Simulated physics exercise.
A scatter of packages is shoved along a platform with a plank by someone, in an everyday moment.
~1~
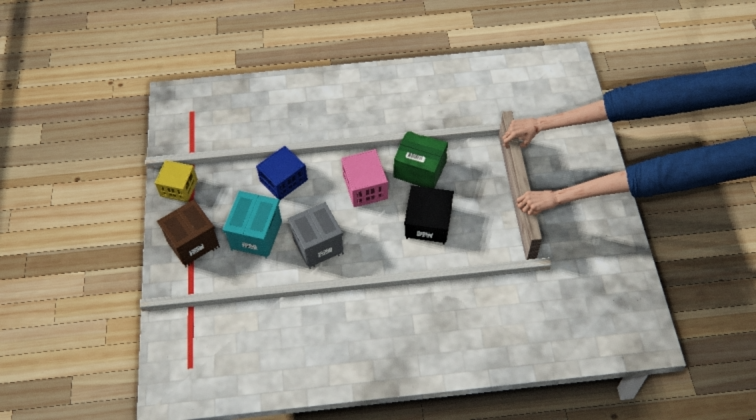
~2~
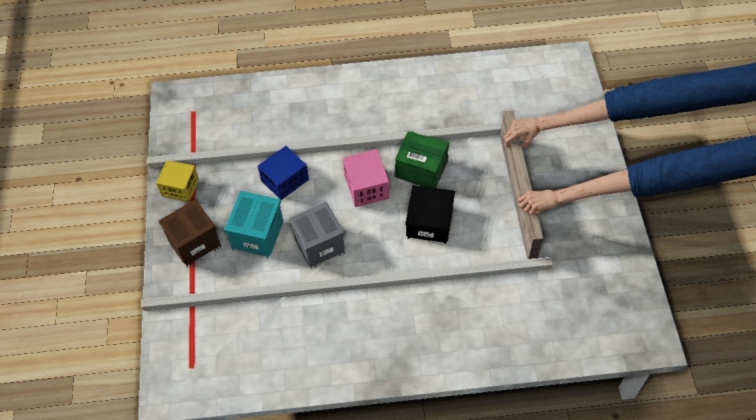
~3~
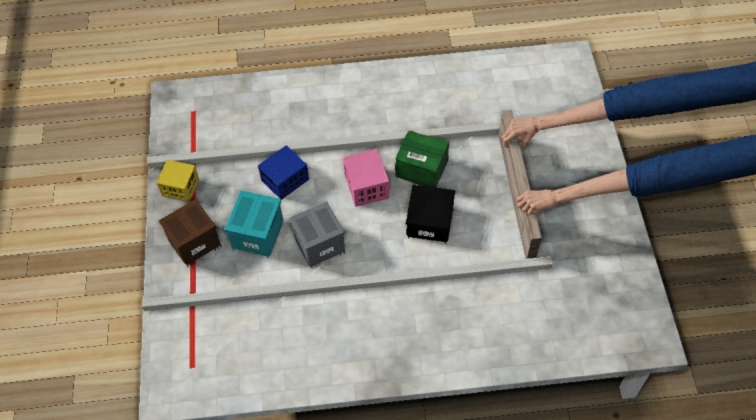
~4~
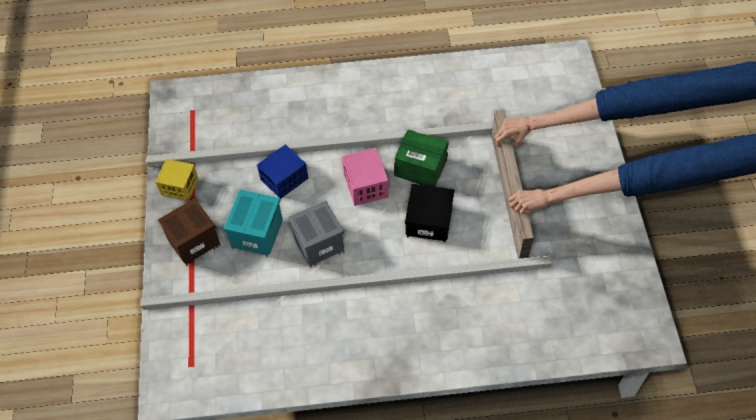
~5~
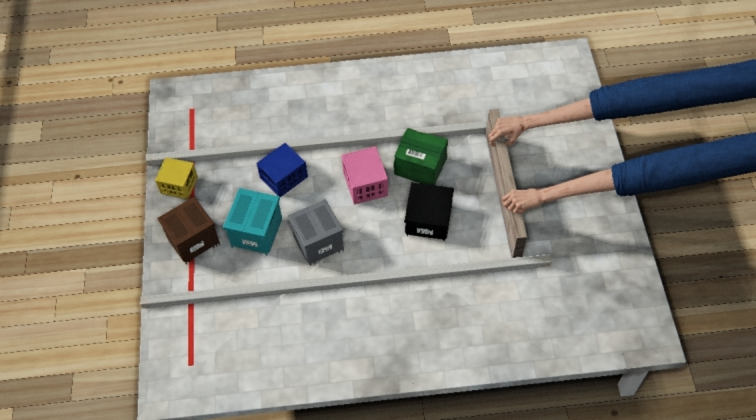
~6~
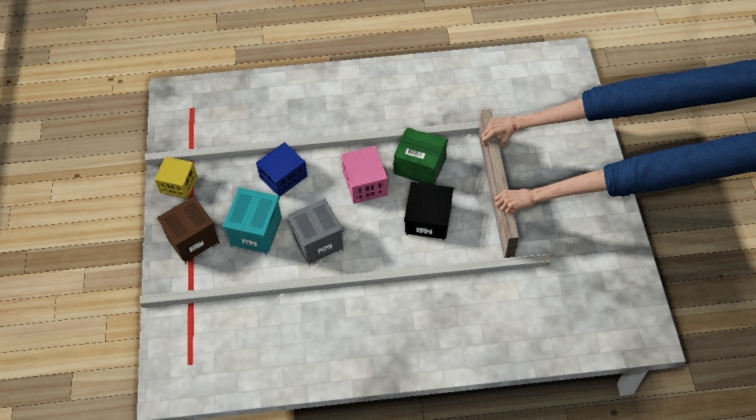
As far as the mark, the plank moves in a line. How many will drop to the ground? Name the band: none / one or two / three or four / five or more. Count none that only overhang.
Band: Five or more.
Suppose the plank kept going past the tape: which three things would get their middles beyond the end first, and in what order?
Brown tote, yellow crate, turquoise tote.
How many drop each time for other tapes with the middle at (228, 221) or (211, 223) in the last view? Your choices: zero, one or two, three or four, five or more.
With the tape at the first spot it's three or four, and at the second it's either three or four.
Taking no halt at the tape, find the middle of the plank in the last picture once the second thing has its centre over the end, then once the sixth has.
Roughly (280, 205) for the earlier crossing, roughly (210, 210) for the later one.
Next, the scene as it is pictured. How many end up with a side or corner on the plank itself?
Number in contact with it: 2.
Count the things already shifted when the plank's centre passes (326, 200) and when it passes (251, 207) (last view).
Counts: 7 / 8.
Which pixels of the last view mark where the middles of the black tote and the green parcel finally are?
Okay, so first (167, 242), and next (166, 189).
Soon after, none off yet; yellow crate at rest near (176, 178); brown tote at rest near (189, 230); turquoise tote at rest near (254, 221).
Then, none off yet; yellow crate moved a little near (159, 177); brown tote moved about its own width near (145, 233); turquoise tote moved about its own width near (188, 231).
At rest, the number that fall off is five or more; fallen, pink crate, grey tote, blue crate, turquoise tote, brown tote and yellow crate.
